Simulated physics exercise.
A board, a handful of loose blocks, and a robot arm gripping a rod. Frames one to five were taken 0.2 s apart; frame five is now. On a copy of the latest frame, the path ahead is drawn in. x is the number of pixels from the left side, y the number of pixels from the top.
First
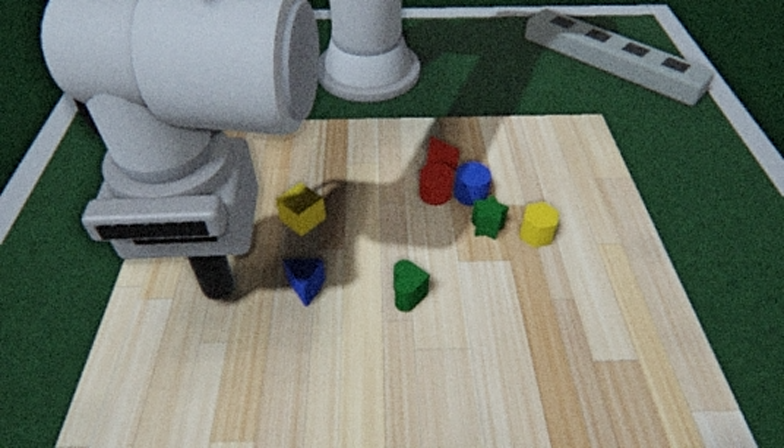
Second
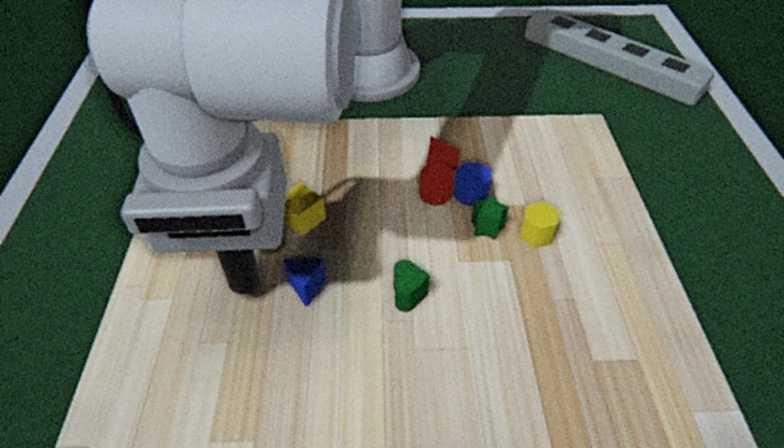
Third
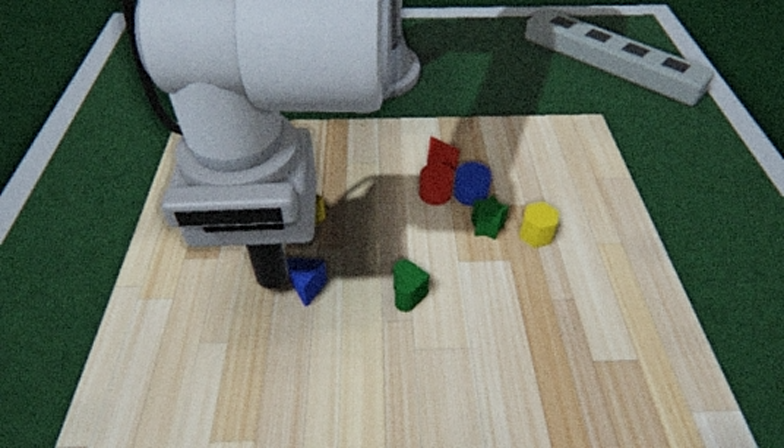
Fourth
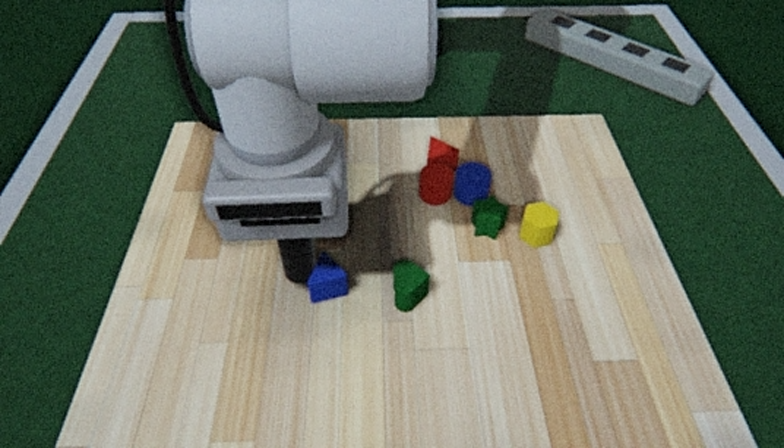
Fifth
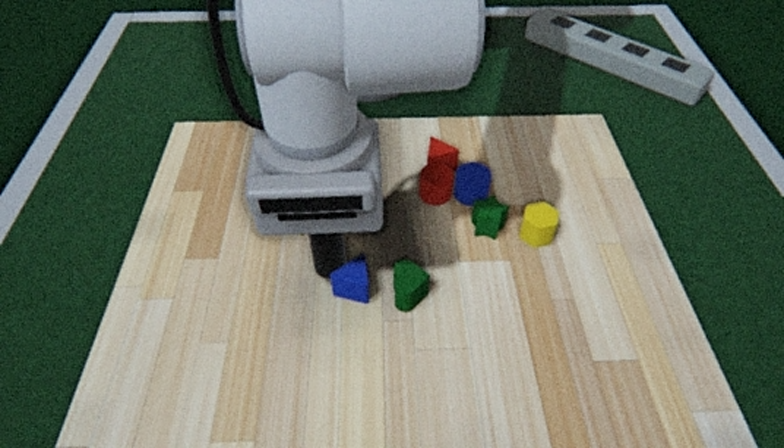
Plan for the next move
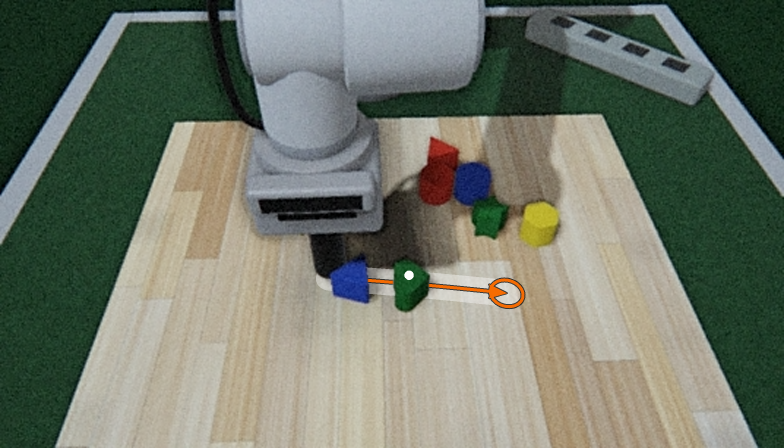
On a wooden tabletop, a robot arm pushes a blue triangle right with a black rod.
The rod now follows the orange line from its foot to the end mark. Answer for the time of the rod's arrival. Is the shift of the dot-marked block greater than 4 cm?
Final answer: Yes.
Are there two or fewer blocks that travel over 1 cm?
The answer is yes.
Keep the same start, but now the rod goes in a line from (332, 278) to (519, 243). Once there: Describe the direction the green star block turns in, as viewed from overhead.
Viewed from above: Anti-clockwise.
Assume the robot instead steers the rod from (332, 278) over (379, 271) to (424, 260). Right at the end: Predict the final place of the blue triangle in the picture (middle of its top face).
Close to (375, 274).
The drawn path runs straight from (332, 278) to (507, 293); the dot is on the green heart.
The first path, step by step. One third of the way, rod at (391, 272); blue triangle at (401, 285); green heart at (430, 280).
Two thirds of the way, rod at (449, 277); blue triangle at (413, 289), turned 40° clockwise; green heart at (462, 291), turned 75° clockwise.
At the end, rod at (509, 283); yellow square block not moved; blue triangle at (413, 289), turned 40° clockwise; green heart at (471, 294), turned 105° clockwise.
